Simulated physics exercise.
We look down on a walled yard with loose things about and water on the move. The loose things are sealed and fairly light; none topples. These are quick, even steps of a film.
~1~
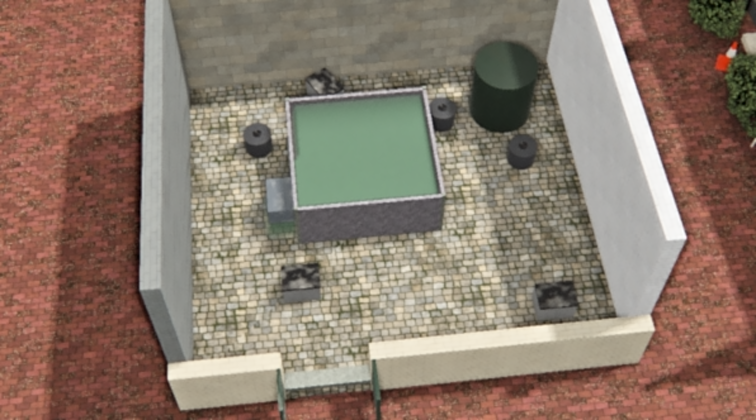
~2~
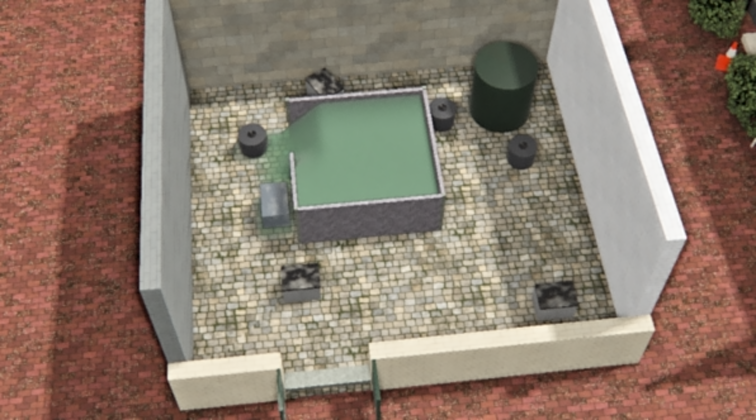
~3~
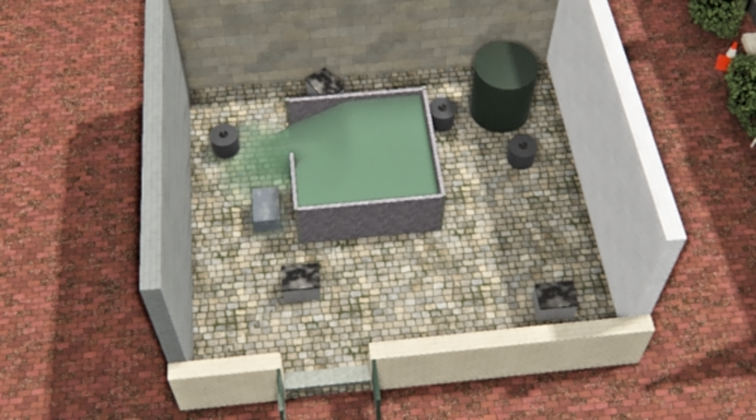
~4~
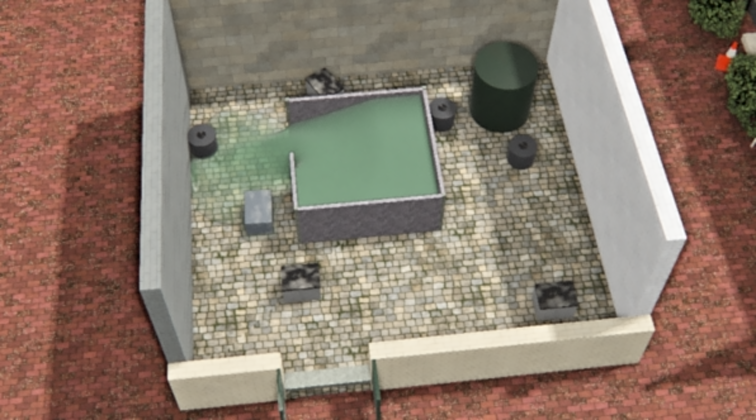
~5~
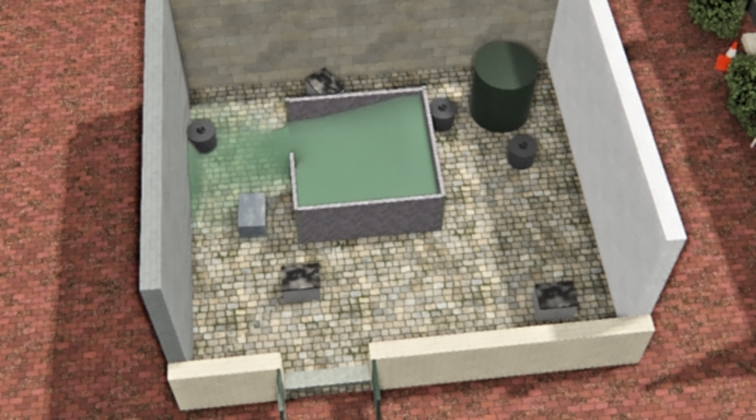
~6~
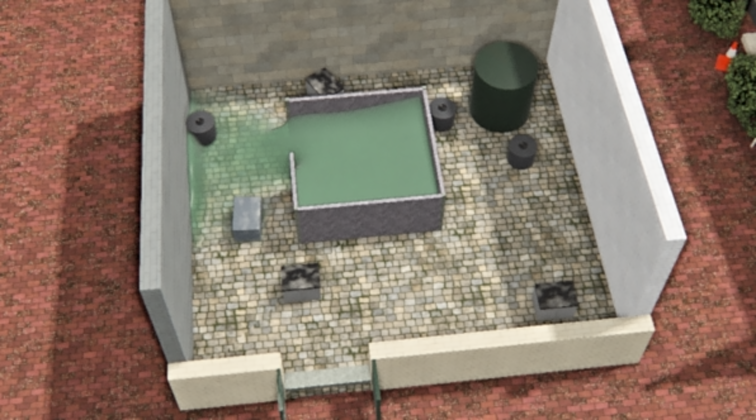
Green water pours from the left side of a square, dark-walled tank in a paved, walled yard, seen from a fixed viewpoint high above. Dark tubs, a grey crate beside the tank, a dark green cylinder and low, dark blocks stand around it. The water pushes one tub left to the wall, then slightly up along it, while the crate slides gradually down and left.
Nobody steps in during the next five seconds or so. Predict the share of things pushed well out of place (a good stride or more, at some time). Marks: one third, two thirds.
Share: Two thirds or above.
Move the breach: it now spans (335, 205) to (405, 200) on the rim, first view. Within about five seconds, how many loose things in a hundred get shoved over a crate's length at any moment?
About 60 per cent.
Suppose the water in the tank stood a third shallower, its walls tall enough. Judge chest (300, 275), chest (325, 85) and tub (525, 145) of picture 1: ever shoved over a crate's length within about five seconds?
In that order: Pushed that far, yes, short of that.
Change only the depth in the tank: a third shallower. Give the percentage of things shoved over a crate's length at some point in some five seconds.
Some 70 per cent.
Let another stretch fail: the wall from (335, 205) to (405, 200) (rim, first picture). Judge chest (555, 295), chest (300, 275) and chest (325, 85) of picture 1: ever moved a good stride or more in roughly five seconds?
One after the other: That far or more, that far or more, less than that.
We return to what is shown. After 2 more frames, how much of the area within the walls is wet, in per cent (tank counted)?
I make it 25 per cent.
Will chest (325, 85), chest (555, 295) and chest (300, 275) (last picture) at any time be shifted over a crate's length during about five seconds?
As listed: Swept aside, short of that, yes.
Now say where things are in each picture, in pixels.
In the first picture, a tub at (257, 134), on the bottom; a crate at (280, 194) rests on the ground; 0 of 7 have shifted.
In the second picture, a tub at (252, 134), on the bottom, close to its start; a crate at (274, 199), on the bottom, close to its start; 2 of 7 have shifted.
In the third picture, a tub at (224, 135) rests on the ground, a stride from its start; a crate at (266, 204) rests on the ground, close to its start; 2 of 7 have shifted.
In the fourth picture, a tub at (201, 135) rests on the ground, a stride from its start; a crate at (258, 207) rests on the ground, a stride from its start; 2 of 7 have shifted.
In the fifth picture, a tub at (201, 131), afloat, a stride from its start; a crate at (251, 209) rests on the ground, a stride from its start; 2 of 7 have shifted.
In the sixth picture, a tub at (200, 122) floats, a stride from its start; a crate at (247, 213) rests on the ground, a stride from its start; 2 of 7 have shifted.
A moment on, 2 of 7 are well off their spots; 1 afloat.
Next, 2 of 7 are well off their spots; 1 afloat.
Later, 4 of 7 are well off their spots; 3 afloat.
In the end, 5 of 7 are well off their spots, and 6 have been at some point; 3 afloat.
